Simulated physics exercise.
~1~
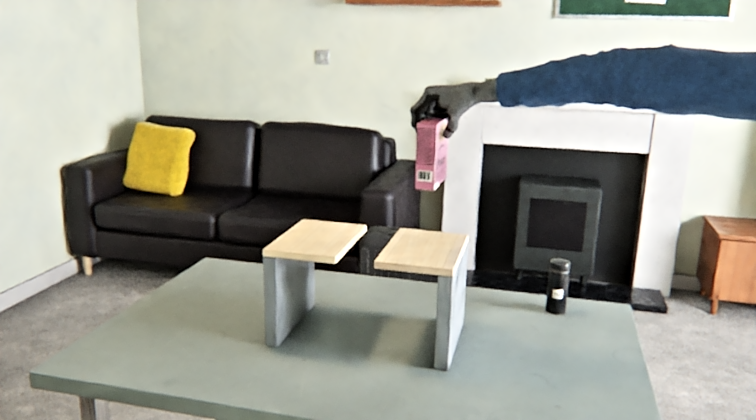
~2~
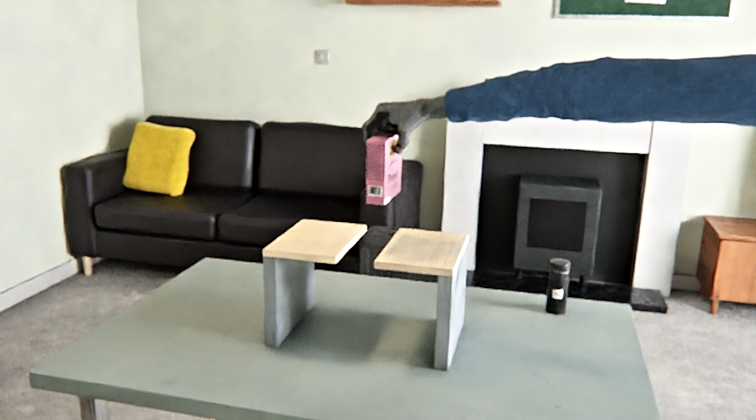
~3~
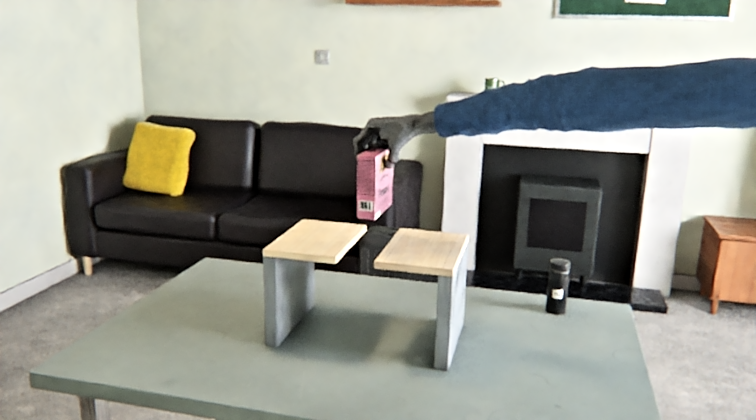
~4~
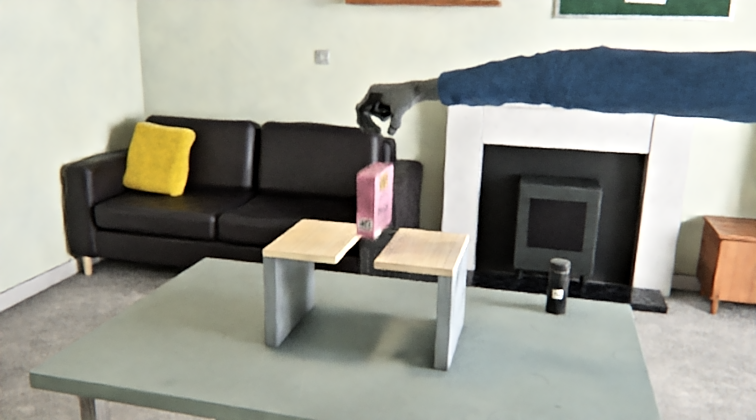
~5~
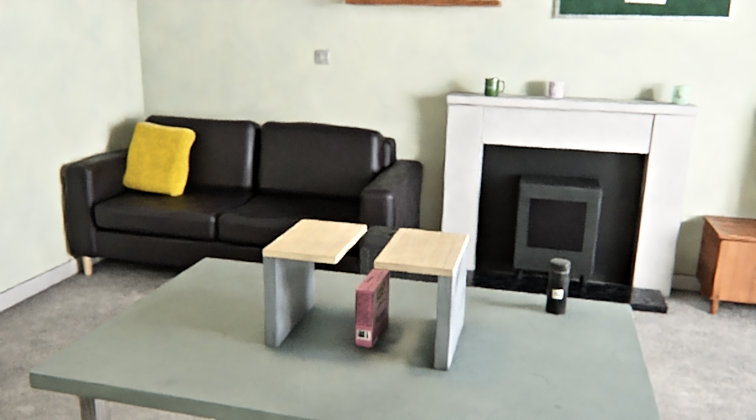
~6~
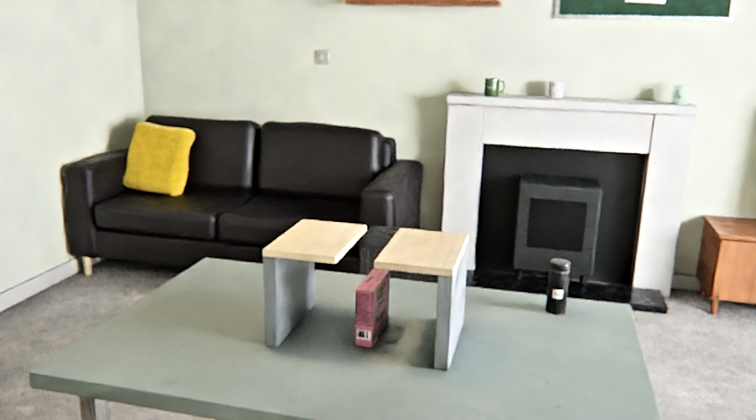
A pink packet, released by a hand, drops between two ledges and lands upright on the table.
